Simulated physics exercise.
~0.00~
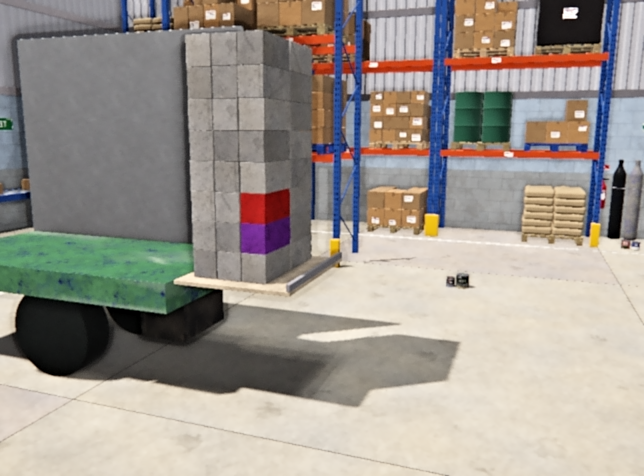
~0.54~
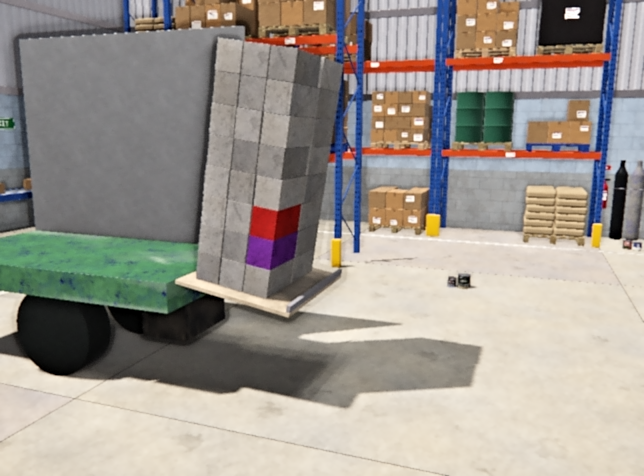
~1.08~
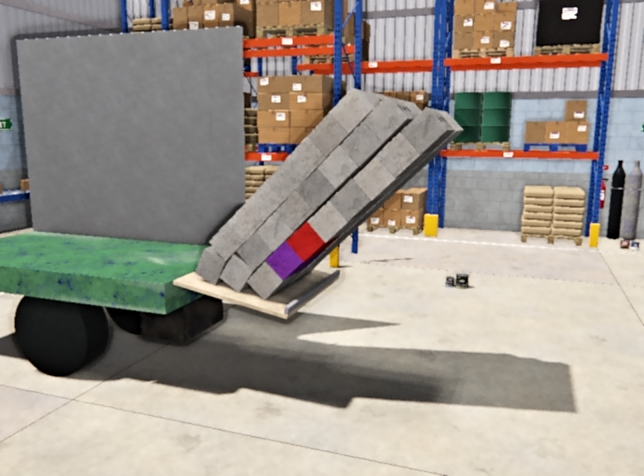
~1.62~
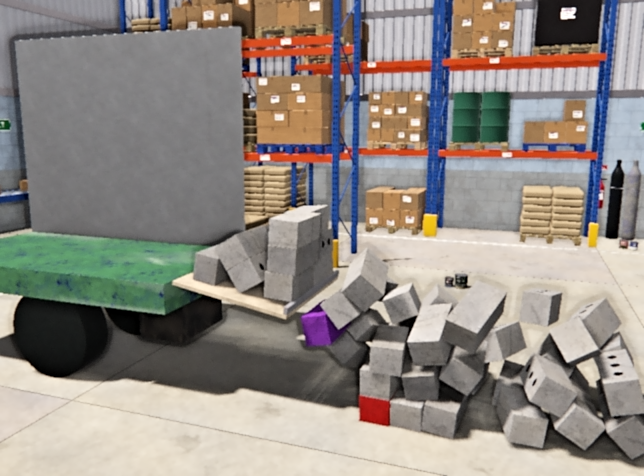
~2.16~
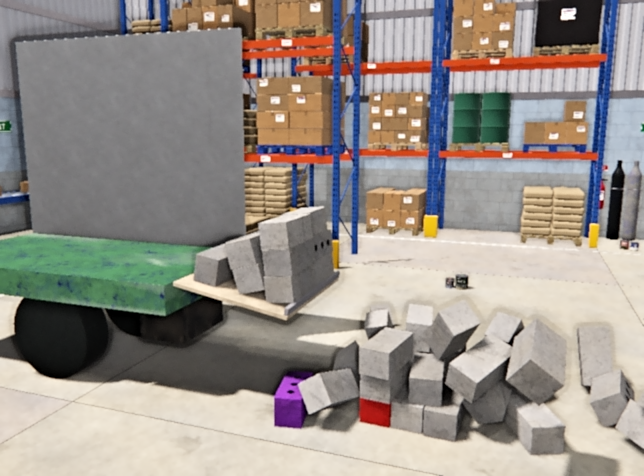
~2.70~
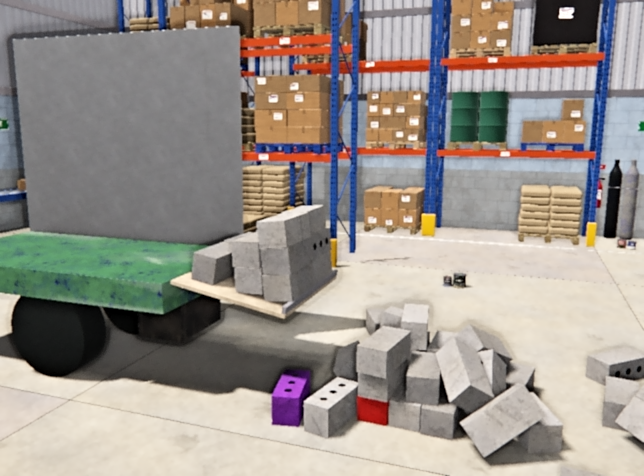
Tall stack of grey concrete blocks leaning and toppling right off a tilting lorry platform, most ending heaped on the warehouse floor.
